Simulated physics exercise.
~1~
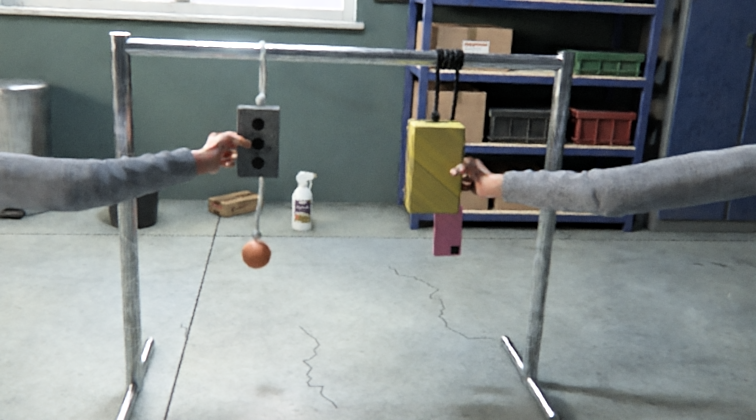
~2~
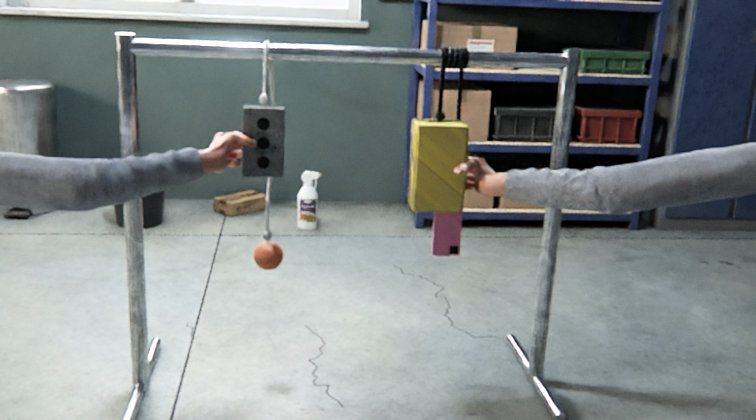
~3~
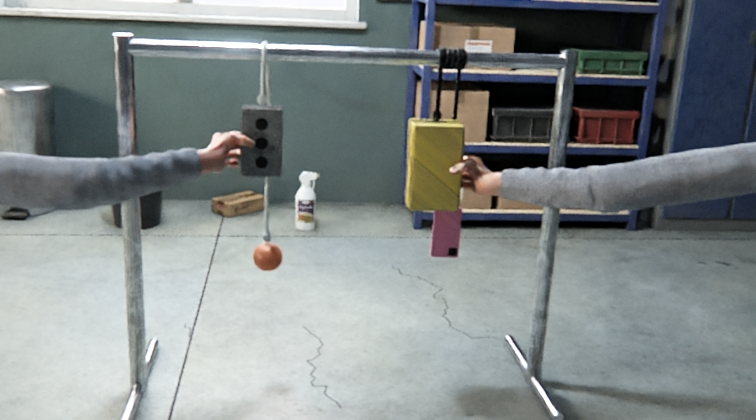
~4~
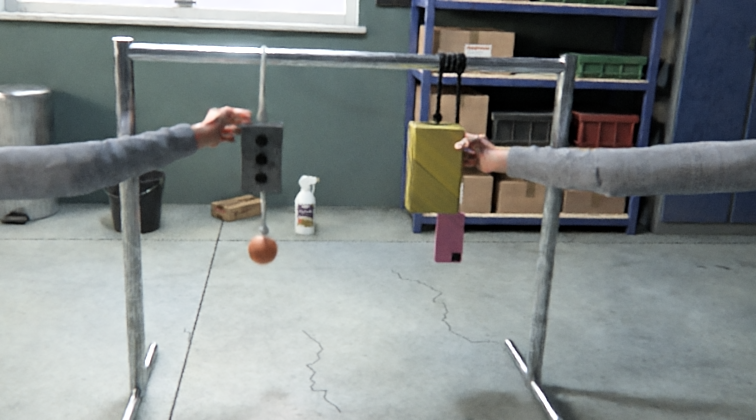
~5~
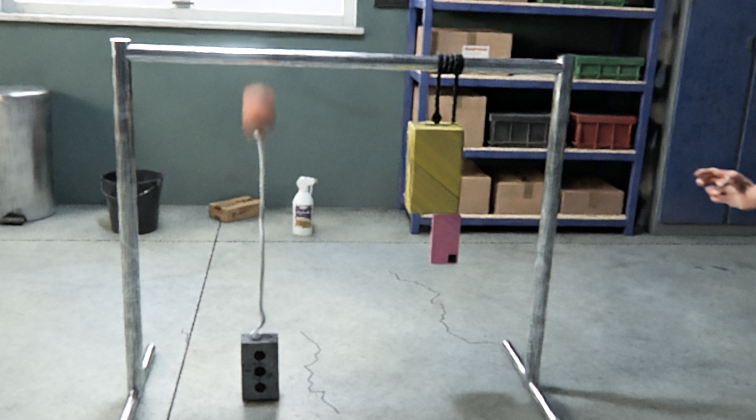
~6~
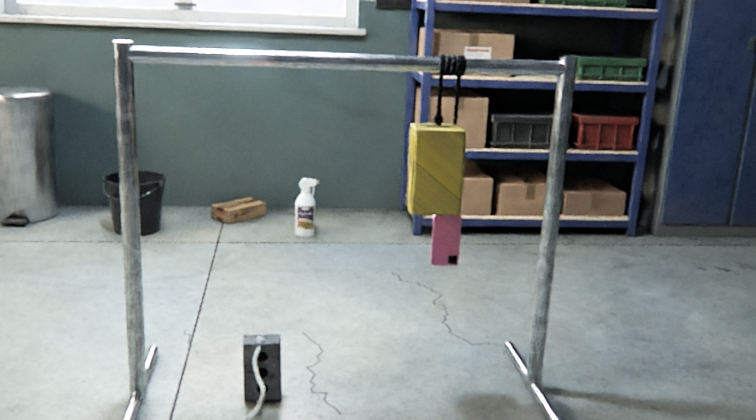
Grey paver dropping to the floor as hands let go, its rope whipping an orange upward, while the yellow case stays hanging.
